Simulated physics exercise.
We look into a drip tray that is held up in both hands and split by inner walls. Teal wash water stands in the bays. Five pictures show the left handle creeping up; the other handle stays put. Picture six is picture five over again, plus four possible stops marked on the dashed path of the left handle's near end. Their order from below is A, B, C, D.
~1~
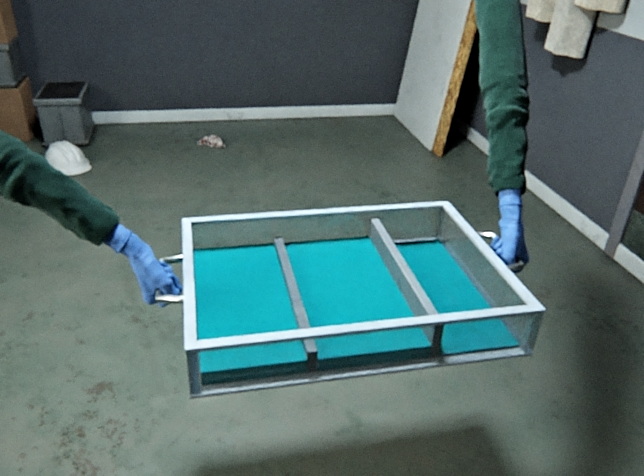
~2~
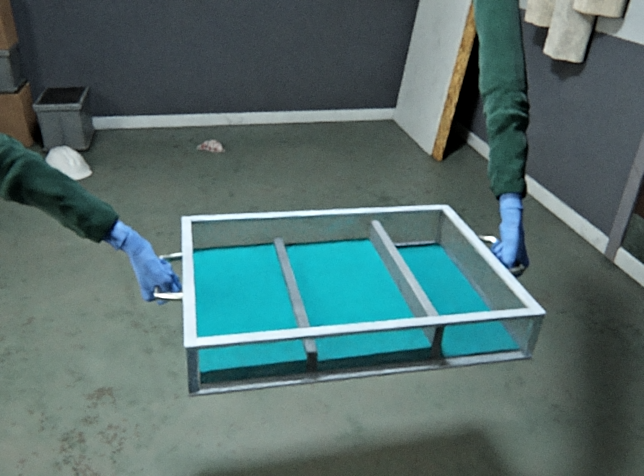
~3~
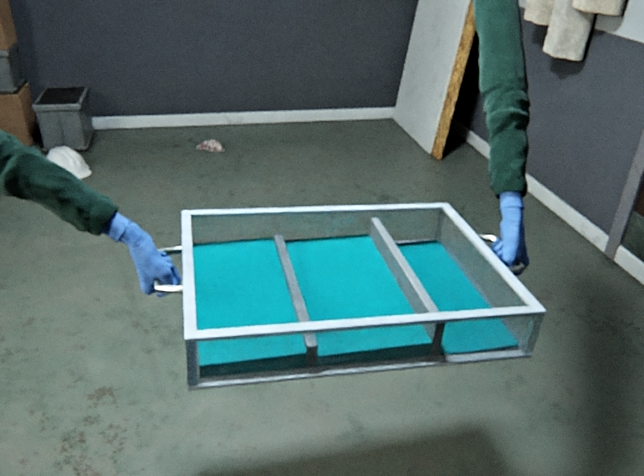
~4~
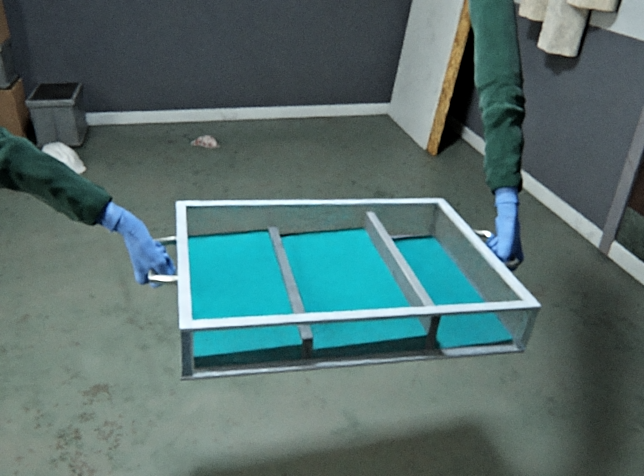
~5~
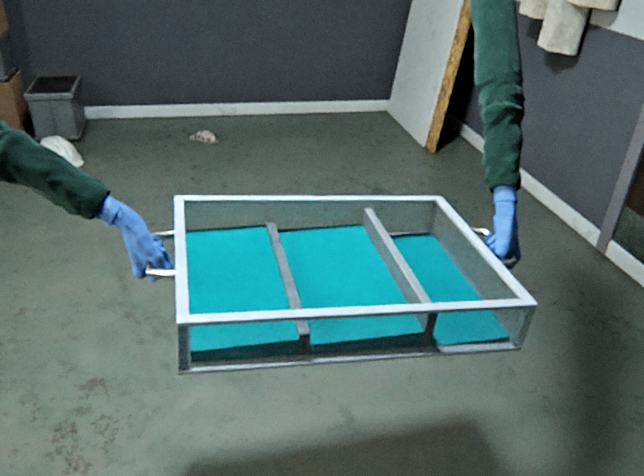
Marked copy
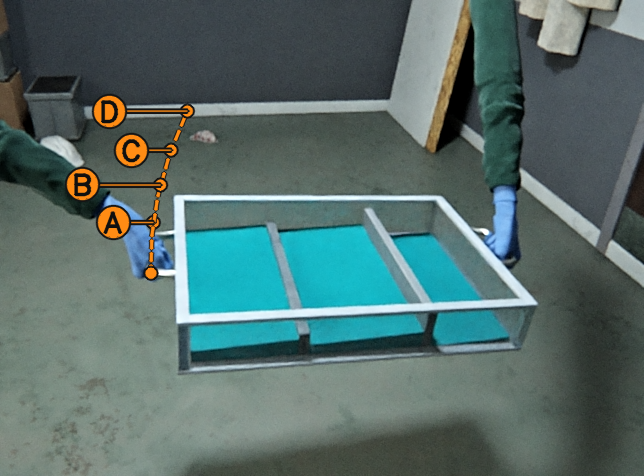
Two blue-gloved hands held a clear-sided tray of teal liquid, split by inner walls, above a grey floor, then raised it slightly and tilted it very gently down to the right.
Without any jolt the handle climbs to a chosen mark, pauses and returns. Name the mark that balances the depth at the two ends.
Use stop C.
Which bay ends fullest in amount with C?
It is the middle one.
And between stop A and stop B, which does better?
That is stop B.
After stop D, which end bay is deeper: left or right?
The right one.
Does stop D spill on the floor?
No, all stays in.
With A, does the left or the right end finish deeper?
The left end bay.
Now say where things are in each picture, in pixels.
The tray is level; deepest in the left bay, at (245, 297), shallowest in the right; left handle at (160, 280).
Tipped about 1° down to the right; no wall is crossed; left handle at (160, 277).
Tipped about 3° down to the right; no wall is crossed; left handle at (159, 270).
Tipped about 4° down to the right; no wall is crossed; left handle at (154, 260).
Tipped about 4° down to the right; deepest in the left bay, at (236, 277), shallowest in the right; left handle at (151, 254).
On the marked copy, A at (153, 222); B at (160, 184); C at (171, 150); D at (187, 111).
Choosing A, the left end bay stands much deeper than the other; nothing spills.
Choosing B, the left end bay stands much deeper than the other; nothing spills.
Choosing C, the two end bays stand about equally deep; nothing spills.
Choosing D, the right end bay stands much deeper than the other; nothing spills.
